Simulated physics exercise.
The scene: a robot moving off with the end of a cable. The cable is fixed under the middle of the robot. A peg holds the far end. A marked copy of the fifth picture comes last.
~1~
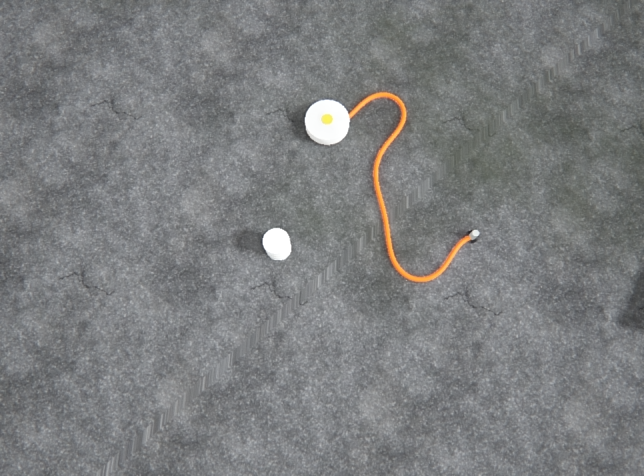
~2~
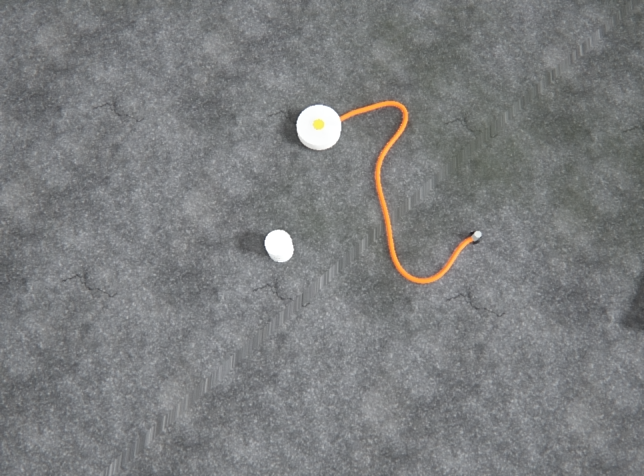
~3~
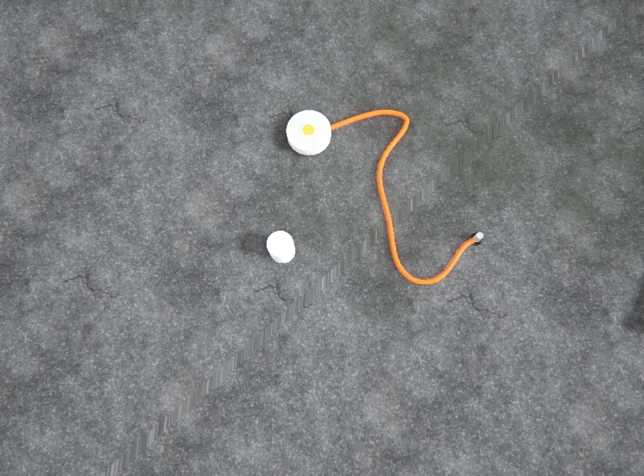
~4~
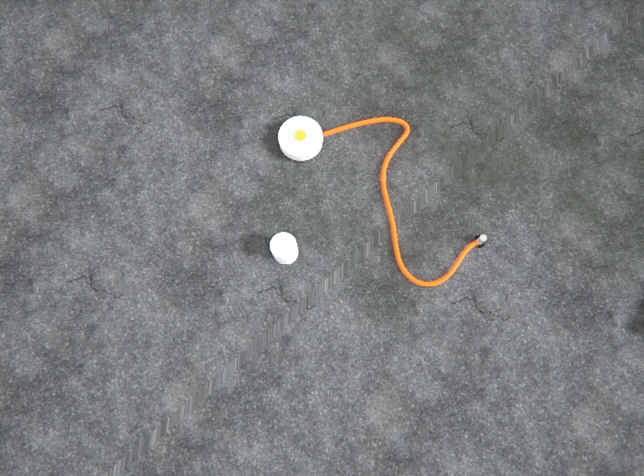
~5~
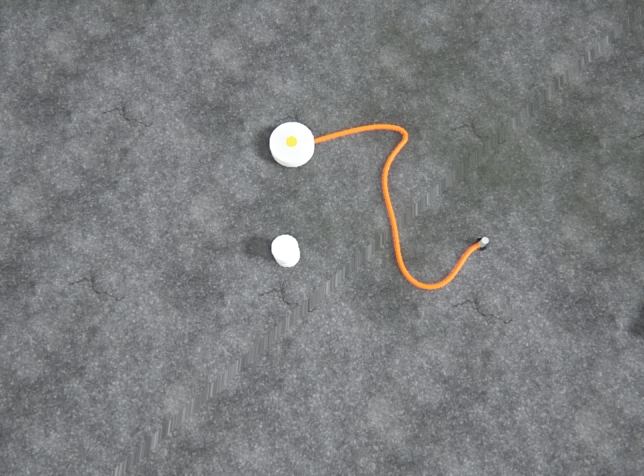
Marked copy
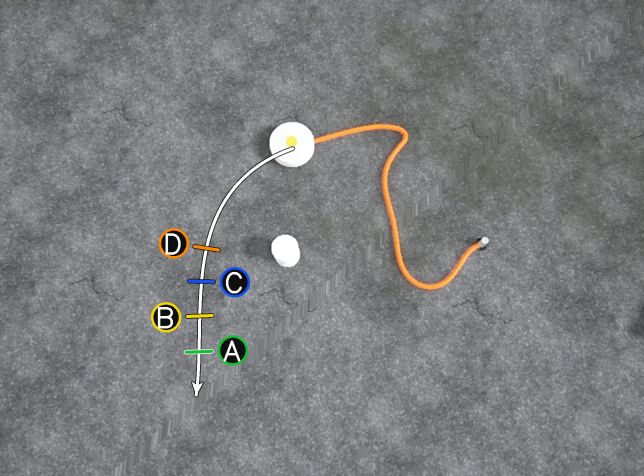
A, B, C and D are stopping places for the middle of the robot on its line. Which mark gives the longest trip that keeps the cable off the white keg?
The farthest safe stop is B.
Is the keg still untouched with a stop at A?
No.
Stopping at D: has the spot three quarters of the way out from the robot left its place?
No.
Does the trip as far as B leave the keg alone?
For that mark, yes.
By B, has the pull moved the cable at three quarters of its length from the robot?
By then, no.
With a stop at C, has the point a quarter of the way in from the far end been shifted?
By then, no.
On the marked copy, A at (199, 352); B at (200, 316); C at (202, 281); D at (207, 248); the route from (293, 149) via (207, 246) to (196, 395).
With B. Early on, robot (233, 185), middle of the cable (385, 191).
Further on, robot (204, 250), middle of the cable (374, 196).
At the end, robot (198, 315), middle of the cable (355, 211); nothing has been touched.
As for the rest, A brings the cable against the keg; C is safe but short; D is safe but short.
